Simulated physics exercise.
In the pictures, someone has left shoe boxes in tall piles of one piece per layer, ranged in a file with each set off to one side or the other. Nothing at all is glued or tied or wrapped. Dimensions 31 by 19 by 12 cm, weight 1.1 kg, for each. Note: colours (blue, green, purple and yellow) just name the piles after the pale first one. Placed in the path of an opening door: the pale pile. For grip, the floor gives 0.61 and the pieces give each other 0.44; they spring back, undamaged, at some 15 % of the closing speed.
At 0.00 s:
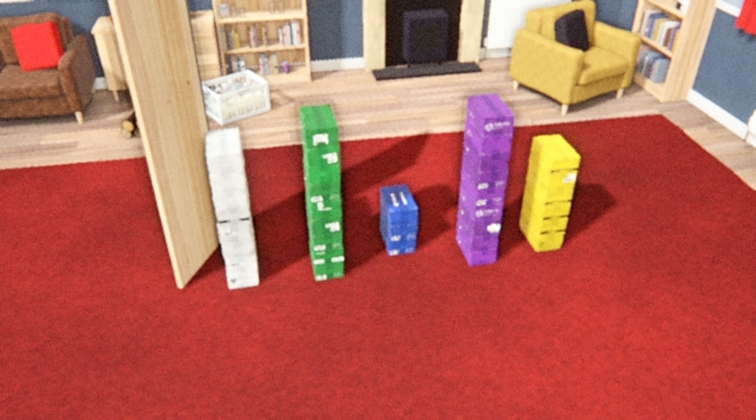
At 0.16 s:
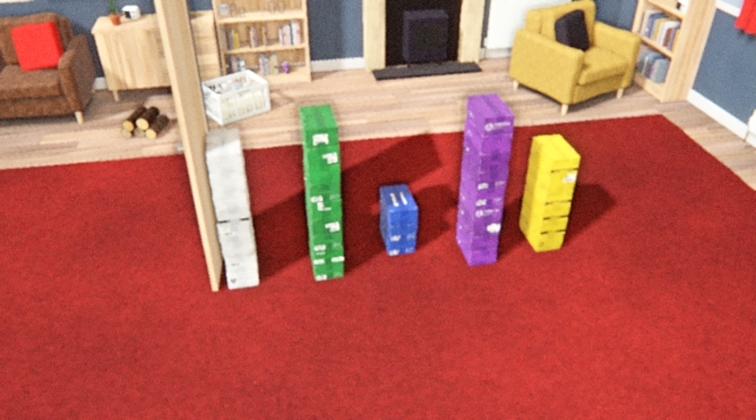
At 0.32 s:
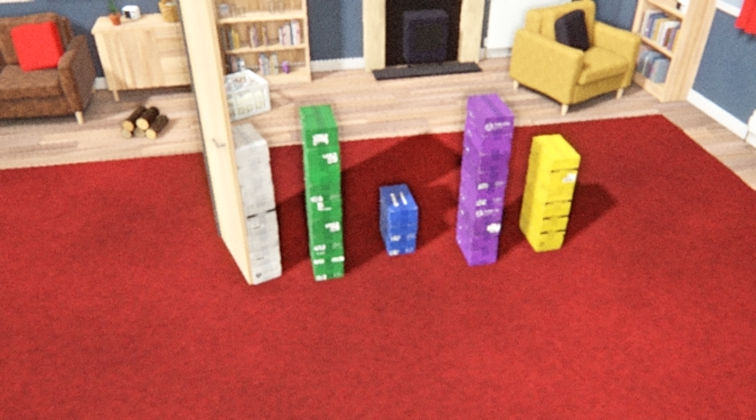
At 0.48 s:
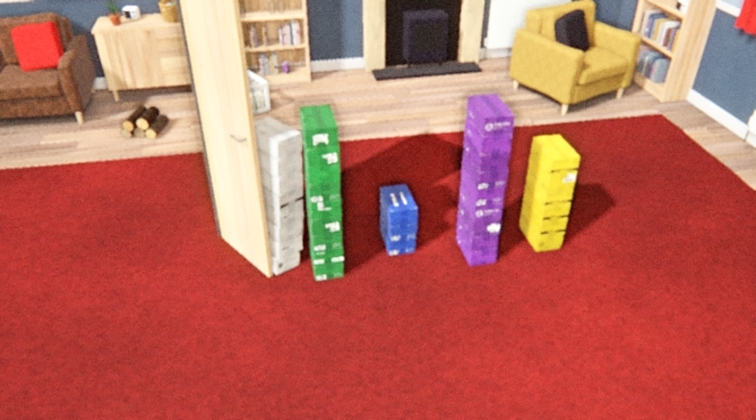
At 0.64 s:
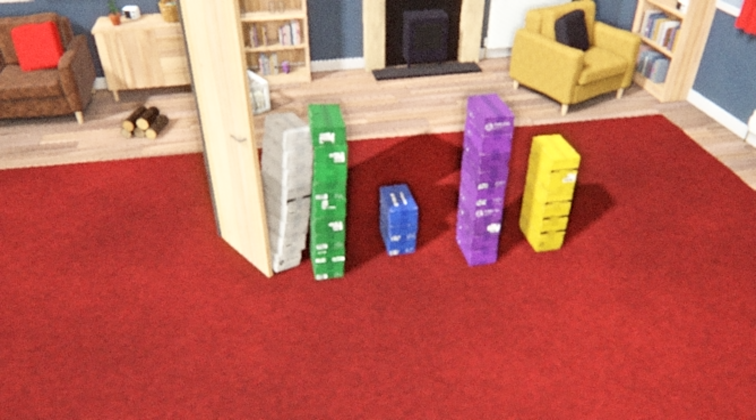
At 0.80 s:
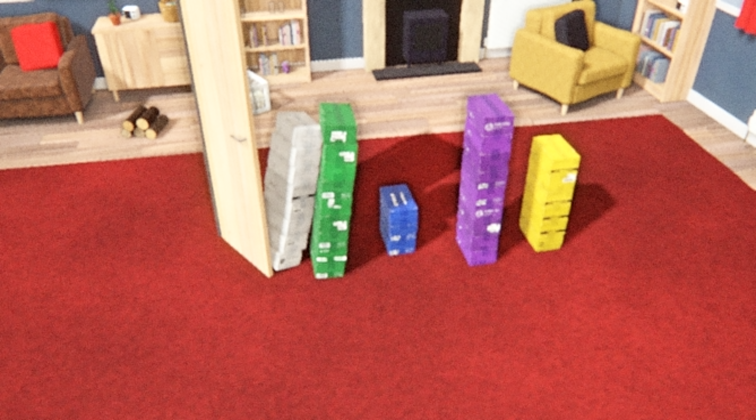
A wooden door swings in from the left on a red carpet, pushing the nearby white pile of boxes rightward toward the green one. The door stops turning, and the pale pile leans right against the green pile, which then tilts slightly right while the blue, purple and yellow piles stay still.
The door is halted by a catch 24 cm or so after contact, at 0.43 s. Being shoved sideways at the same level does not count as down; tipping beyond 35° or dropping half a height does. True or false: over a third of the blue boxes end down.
False, it is under a third.
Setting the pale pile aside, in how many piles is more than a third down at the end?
Count: 3.
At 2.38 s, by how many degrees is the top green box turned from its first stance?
Near 130 degrees from how it began.
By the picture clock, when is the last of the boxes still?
That happens at roughly 3.5 seconds.
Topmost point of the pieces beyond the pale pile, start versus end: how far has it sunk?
Roughly 56 centimetres lower at the end.
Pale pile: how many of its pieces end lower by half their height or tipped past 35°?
In total, 8 of the pale pieces.
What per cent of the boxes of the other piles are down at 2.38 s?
50 per cent.
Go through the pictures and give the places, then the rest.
In the first picture (pixels give the middle of a visible side), door edge (121, 43) 29° before square; top blue box (398, 198); top yellow box (556, 147); none of the others has stirred.
The second picture shows door edge (167, 45) 6° before square; top blue box (398, 198).
The third picture shows door edge (215, 41) 17° past square; top blue box (398, 198).
The fourth picture shows door edge (240, 36) 30° past square, top of the pale pile leaning 4°; top blue box (398, 198); none of the others has stirred.
The fifth picture shows door edge (240, 36) 30° past square, top of the pale pile leaning 11°; top blue box (398, 198); top green box (326, 115) 44 mm from its place; movement in 7 of them.
The sixth picture shows door edge (240, 36) 30° past square, top of the pale pile leaning 15°; top blue box (398, 198); top green box (338, 114) 6° from how it stood; steepest lean 6°, the box at (341, 154); movement in 9 of them.
After 1.44 s, 8 of the pale pile down; none of the 3 blue boxes down (9 of 27 in all colours); top blue box unmoved; top green box 44° from how it stood, 22 cm lower.
After 2.38 s, 8 of the pale pile down; none of the 3 blue boxes down (14 of 27 in all colours); top blue box 54 mm from its place; top green box on its side.
In the end (3.8 s), 8 of the pale pile down; none of the 3 blue boxes down (24 of 27 in all colours); top blue box 50 mm from its place; top yellow box upside down. That is 0 per cent. From the last view, middles, top blue box near (404, 203), top yellow box near (699, 211).
